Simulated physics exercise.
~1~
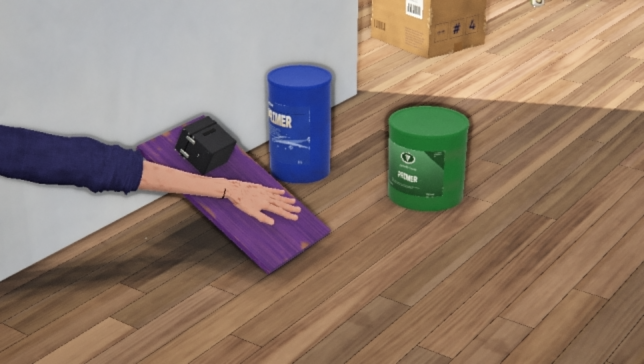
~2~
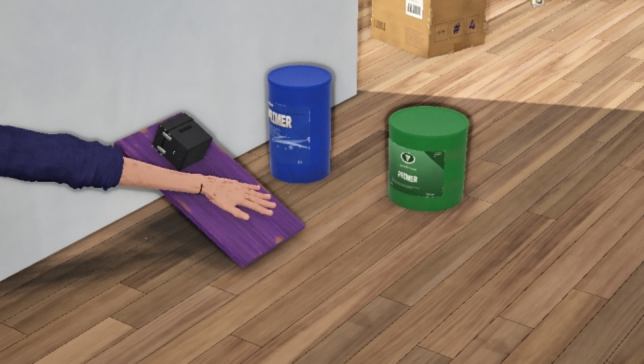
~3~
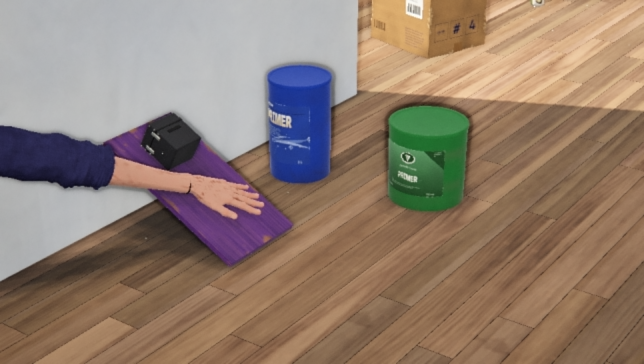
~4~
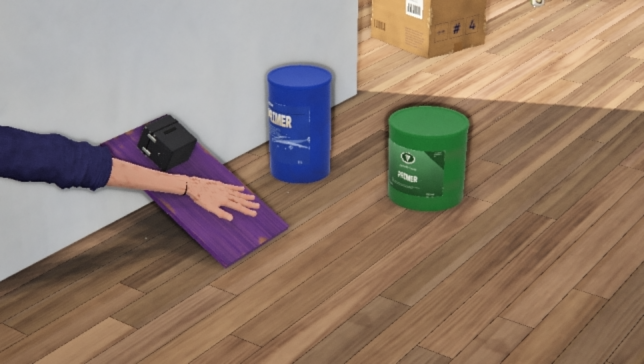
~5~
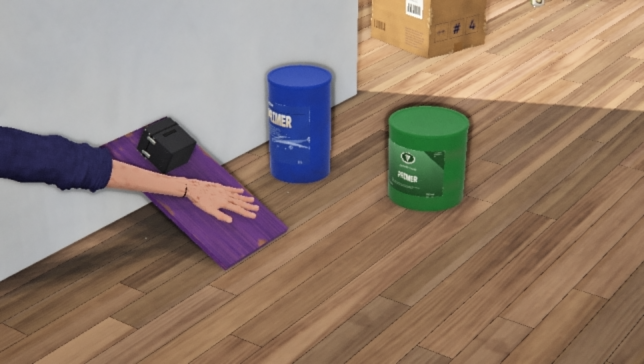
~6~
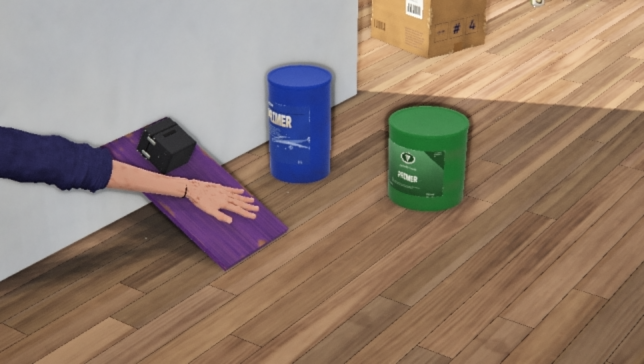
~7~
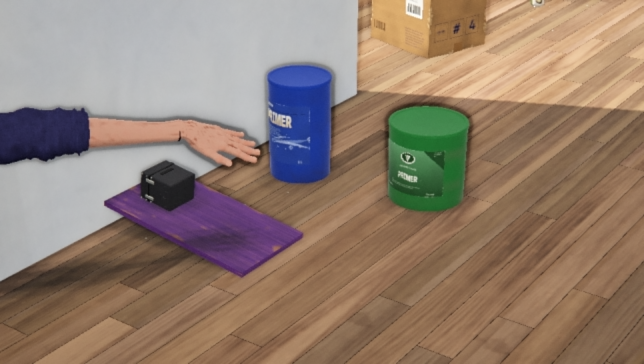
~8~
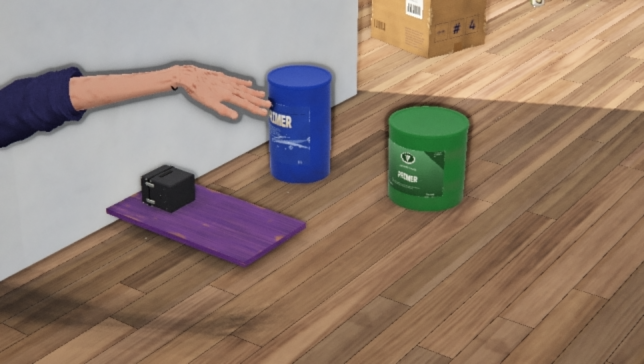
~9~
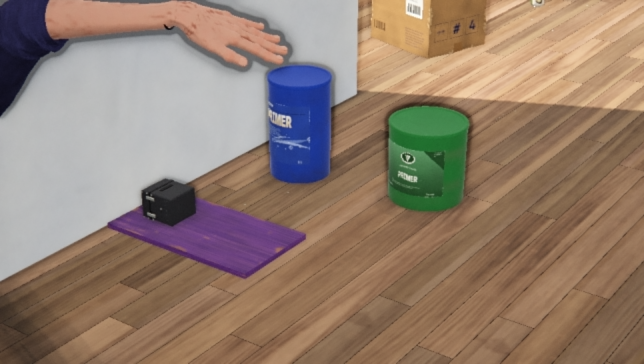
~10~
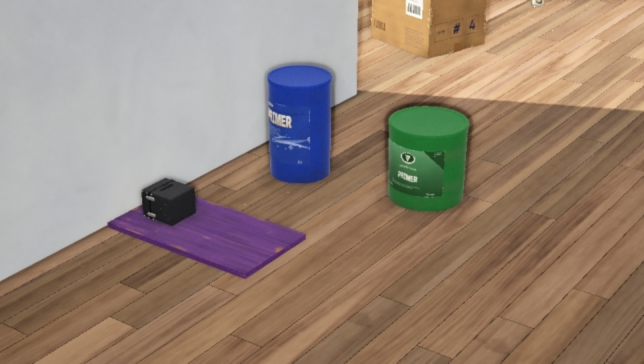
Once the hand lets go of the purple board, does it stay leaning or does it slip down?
It slips down and ends up lying on the floor, with the black box still on its far end.
